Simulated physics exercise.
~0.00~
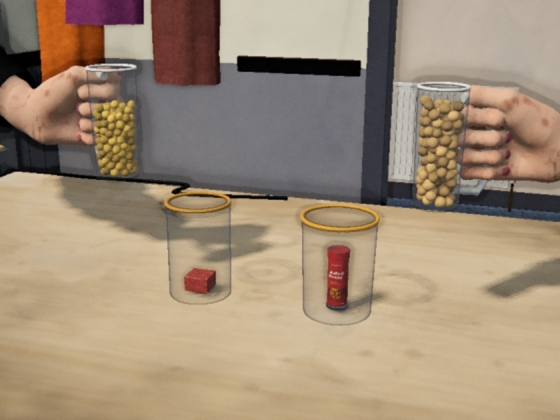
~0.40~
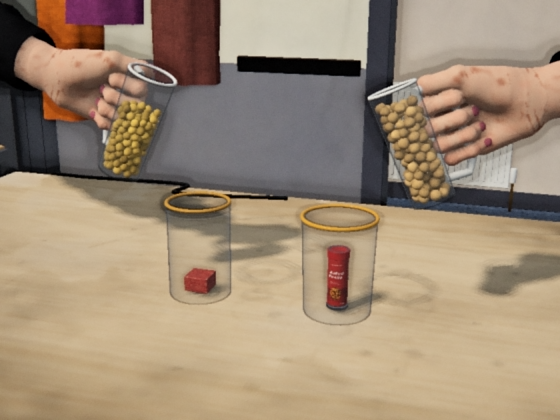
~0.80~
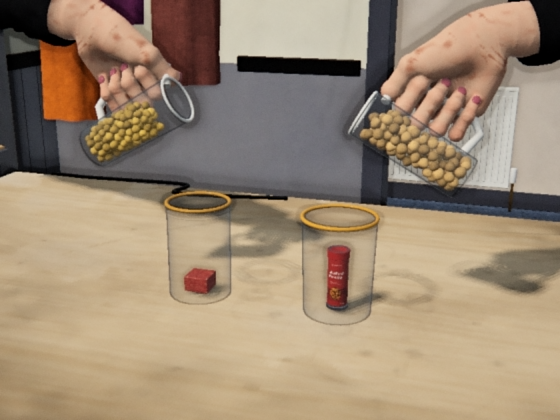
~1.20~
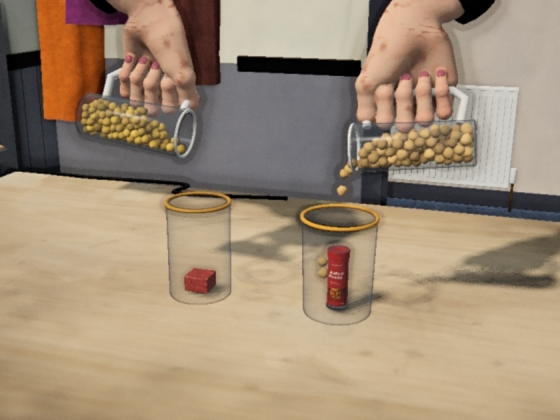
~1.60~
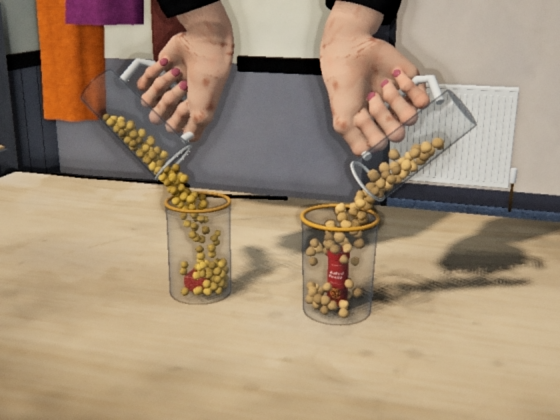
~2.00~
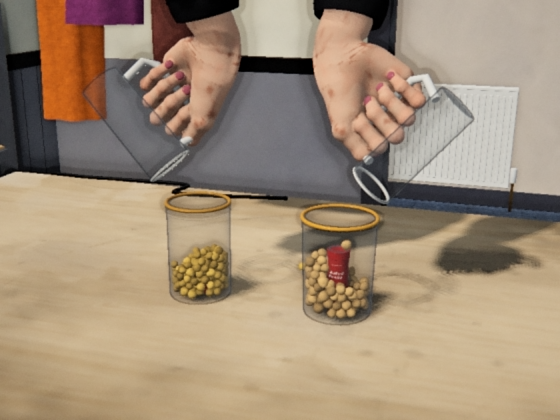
Two hands tip cups of round pieces into clear containers, burying only the left red object.
